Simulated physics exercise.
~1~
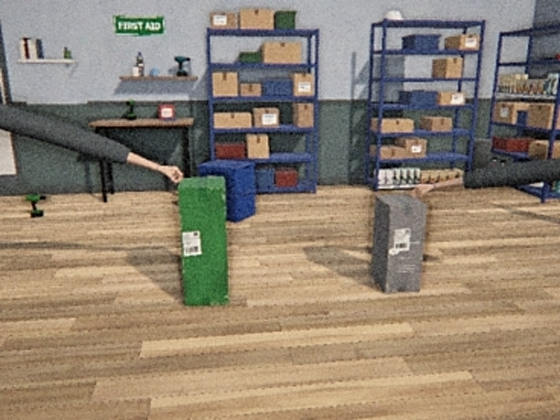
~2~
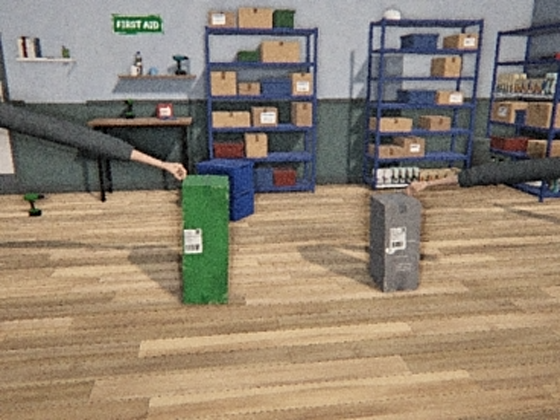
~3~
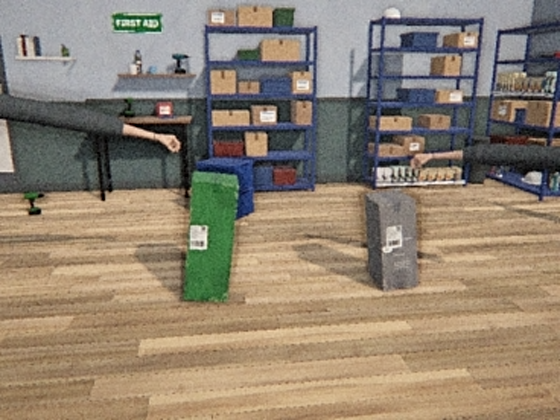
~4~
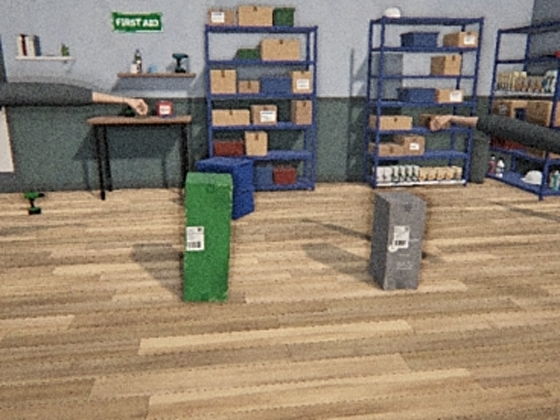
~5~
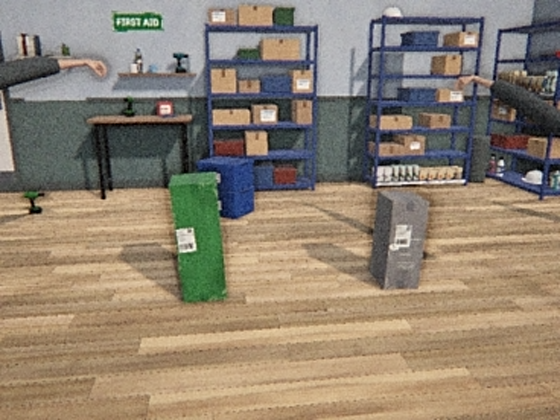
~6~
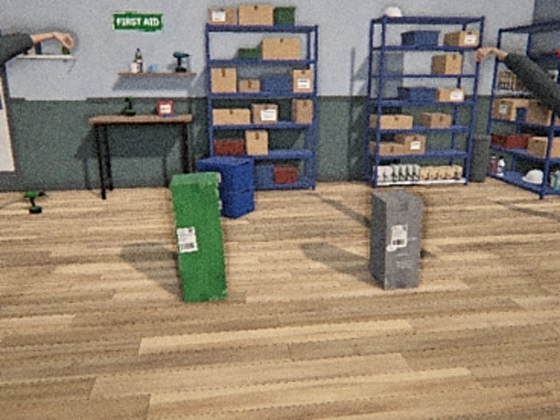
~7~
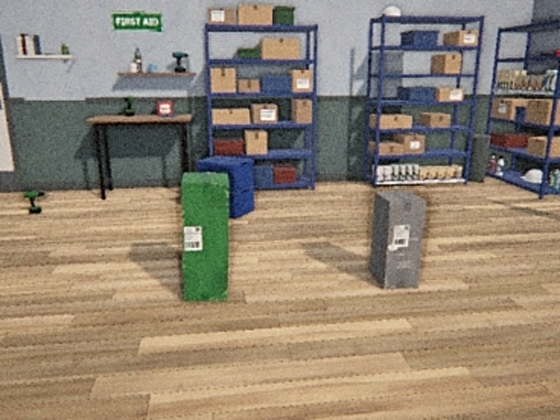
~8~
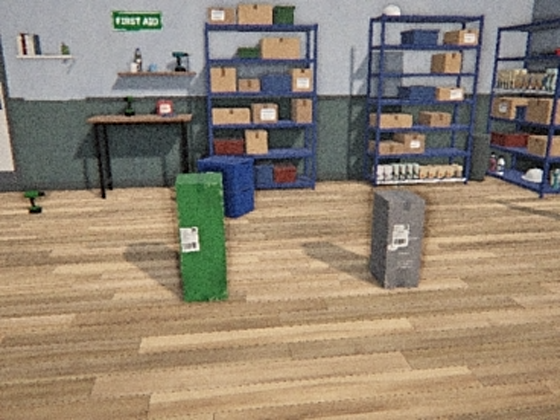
The footage shows two hands reaching in from opposite sides to shove a tall green box and a smaller grey parcel on a wooden floor, then drawing back out of view. Both objects rock slightly and settle upright on their bases.
